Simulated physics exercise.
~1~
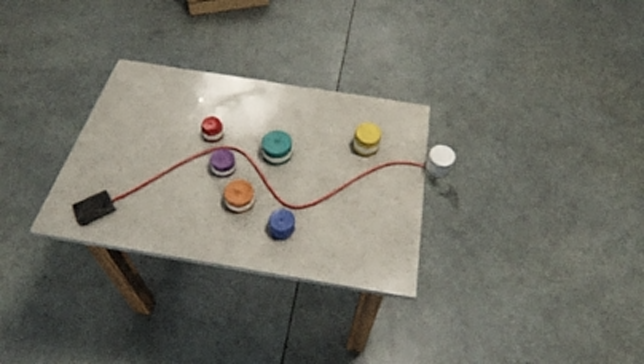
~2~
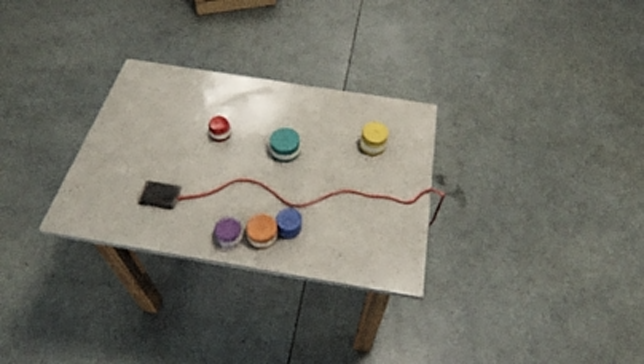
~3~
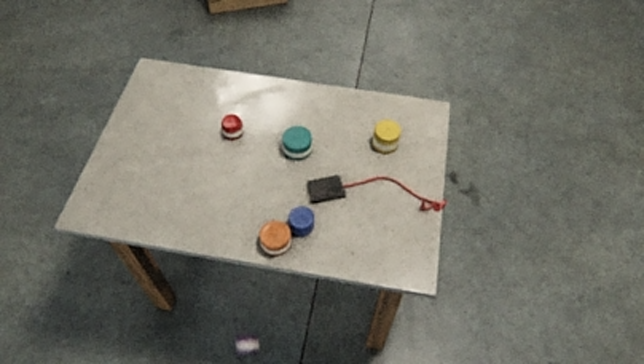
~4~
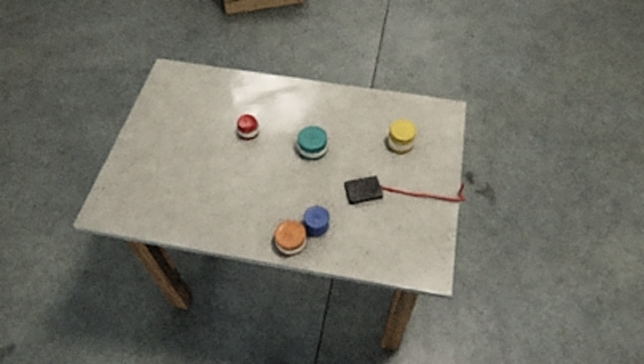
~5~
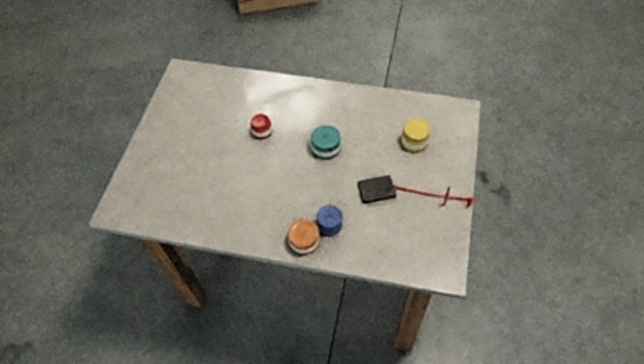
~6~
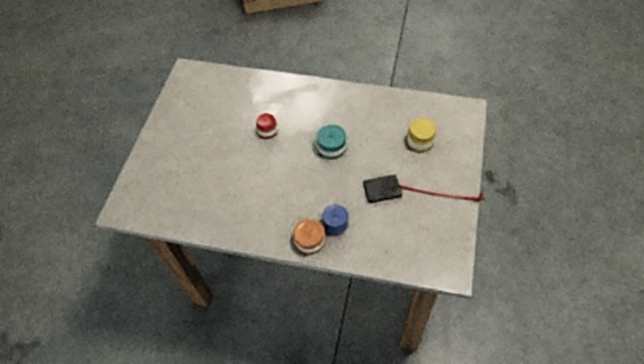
On a shop table, a falling white speaker dragging a black phone rightward by cable, purple canister dropping off, phone stopping short.
